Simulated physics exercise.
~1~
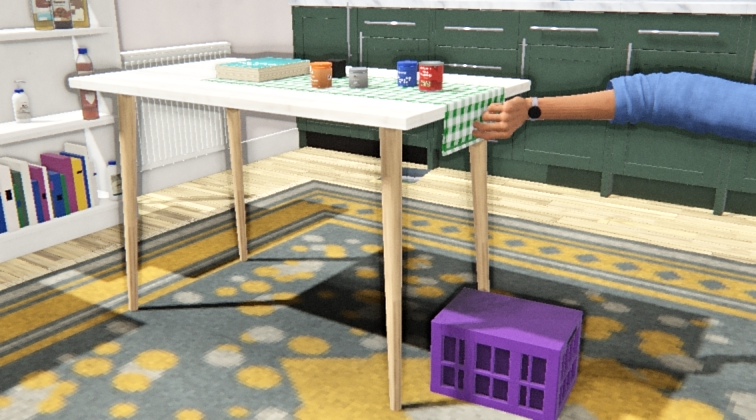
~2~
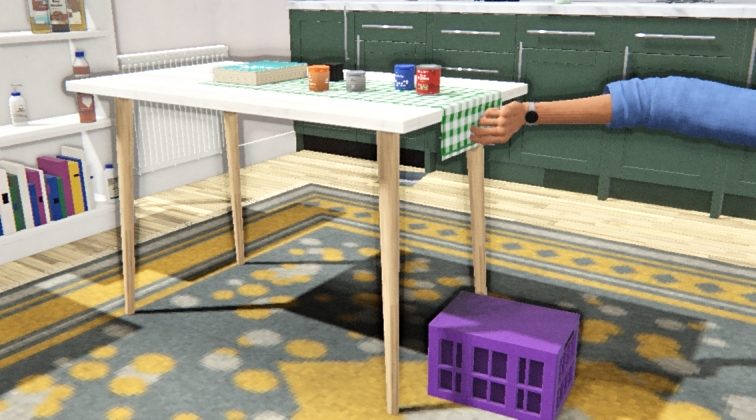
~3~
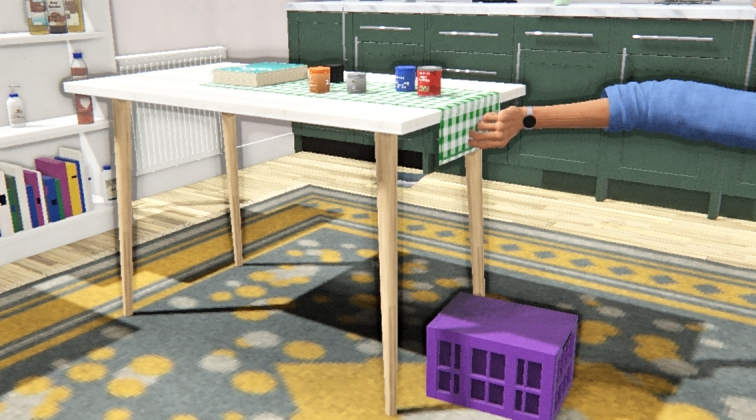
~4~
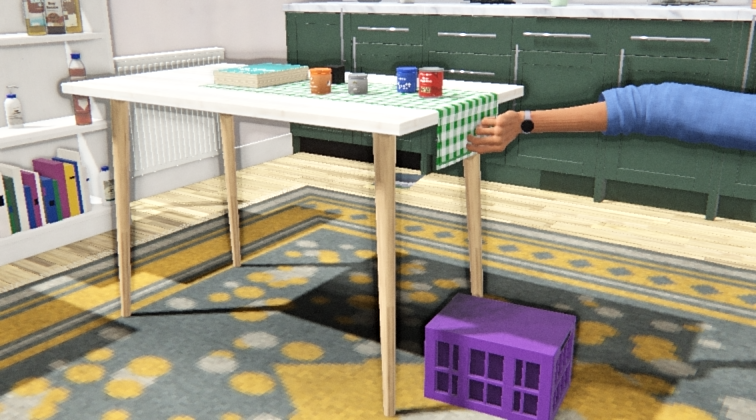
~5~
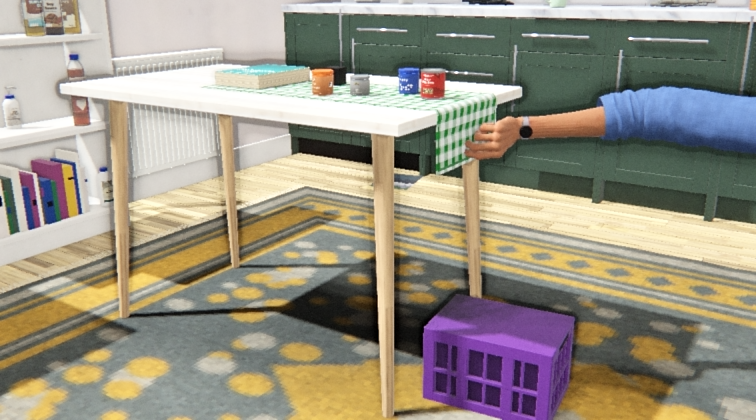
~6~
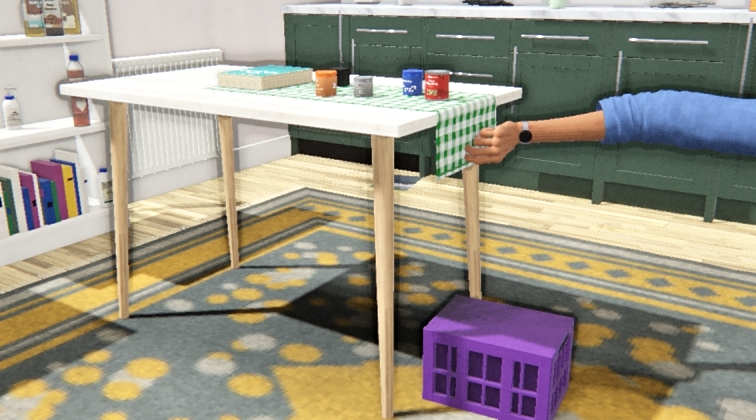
To begin with, a hand grips the end of a green checked cloth hanging over a white table's right edge, with small pots and a book on top and a purple crate below. The hand draws the cloth down slightly, and then the small pots shift a little to the right with it.
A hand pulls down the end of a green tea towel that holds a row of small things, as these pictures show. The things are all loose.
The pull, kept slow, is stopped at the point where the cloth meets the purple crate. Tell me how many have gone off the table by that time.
It ends with four things gone from the top.
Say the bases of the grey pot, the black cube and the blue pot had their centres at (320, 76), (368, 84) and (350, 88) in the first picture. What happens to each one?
The grey pot stays aboard, the black cube is lost, the blue pot is lost.
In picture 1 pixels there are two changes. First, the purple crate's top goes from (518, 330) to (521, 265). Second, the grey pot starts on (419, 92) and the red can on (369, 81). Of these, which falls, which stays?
The grey pot? Lost. The red can? Safe.
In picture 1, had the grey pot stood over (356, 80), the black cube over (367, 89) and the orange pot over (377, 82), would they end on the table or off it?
Each in turn: The grey pot goes down, the black cube goes down, the orange pot goes down.
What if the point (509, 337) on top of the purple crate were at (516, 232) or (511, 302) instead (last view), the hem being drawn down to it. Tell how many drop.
Count: 1, then 3.
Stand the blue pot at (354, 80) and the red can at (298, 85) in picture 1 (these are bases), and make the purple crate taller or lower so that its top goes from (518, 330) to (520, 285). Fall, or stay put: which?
So the blue pot stays there, and the red can stays there.
A little later, hem near (467, 266); red can and blue pot gone.
Next, hem on the crate; red can, blue pot, grey pot and orange pot gone.
When it is over, hem on the crate; red can, blue pot, grey pot and orange pot gone. It carries off four.
